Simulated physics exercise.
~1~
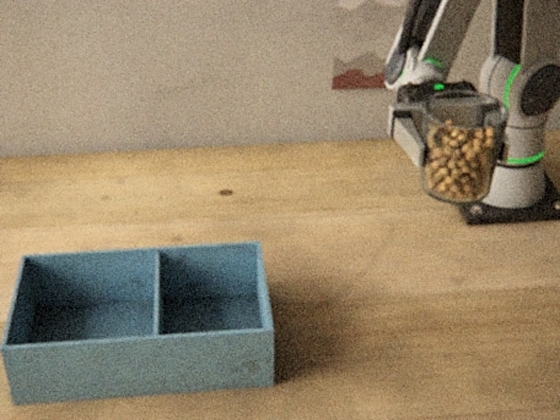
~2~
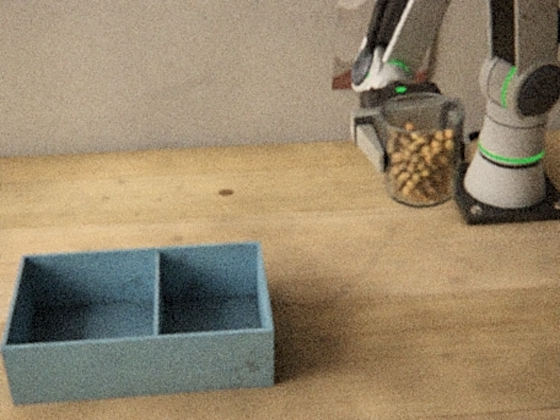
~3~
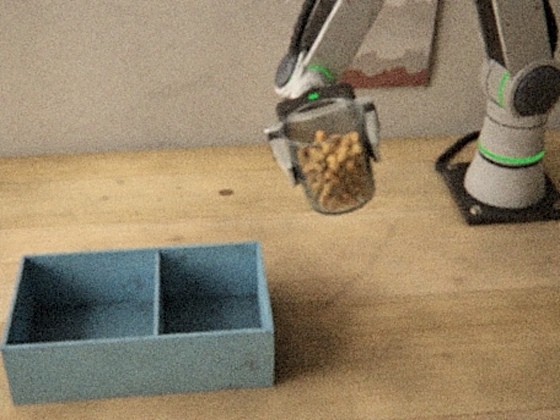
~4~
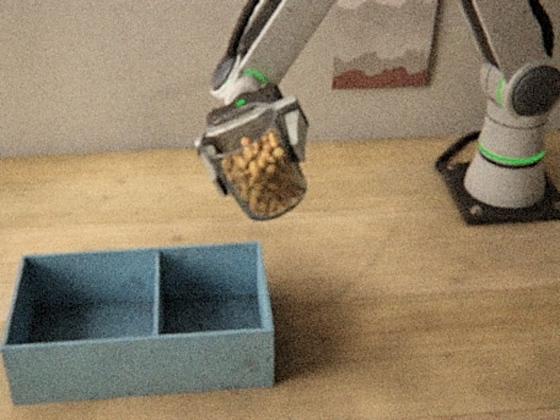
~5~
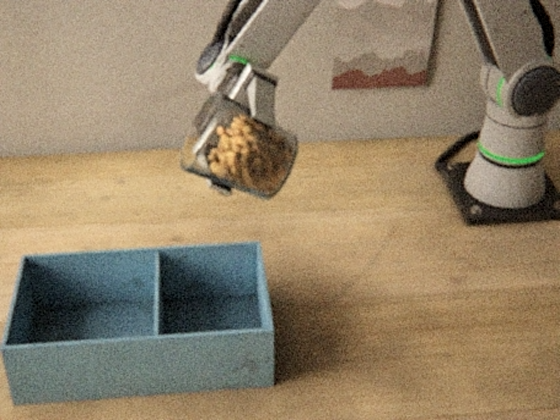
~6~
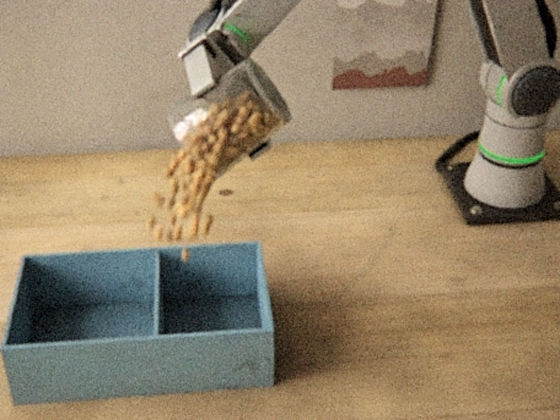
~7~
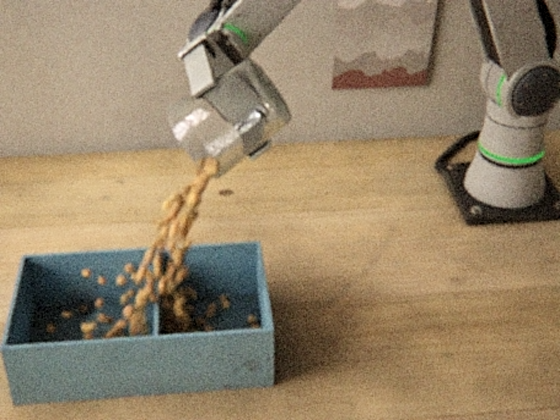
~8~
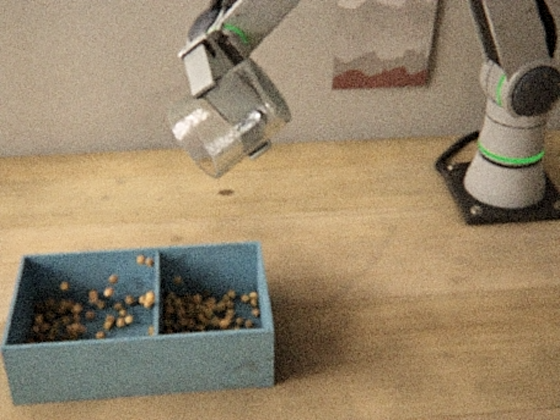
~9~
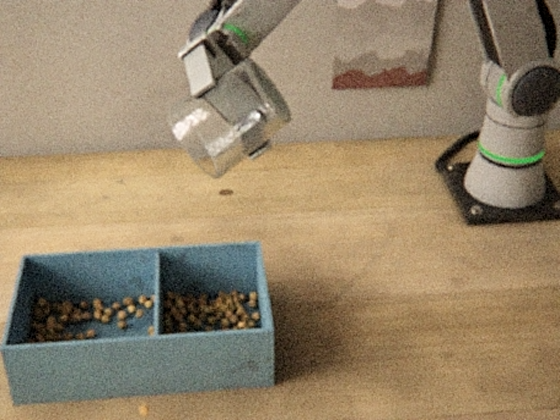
A grey robot arm with glowing green rings stands at the right of a pale wooden table, seen from slightly above by a still camera, holding a clear cup of tan chickpeas. A blue open box, split in two by a divider, sits at the lower left, and a print hangs on the grey wall behind. The arm carries the cup left, tilting it as it nears the box, then tips it over. The chickpeas pour down in a stream around the divider, scattering into both compartments. They settle across both floors, while the emptied cup stays tipped above the box.
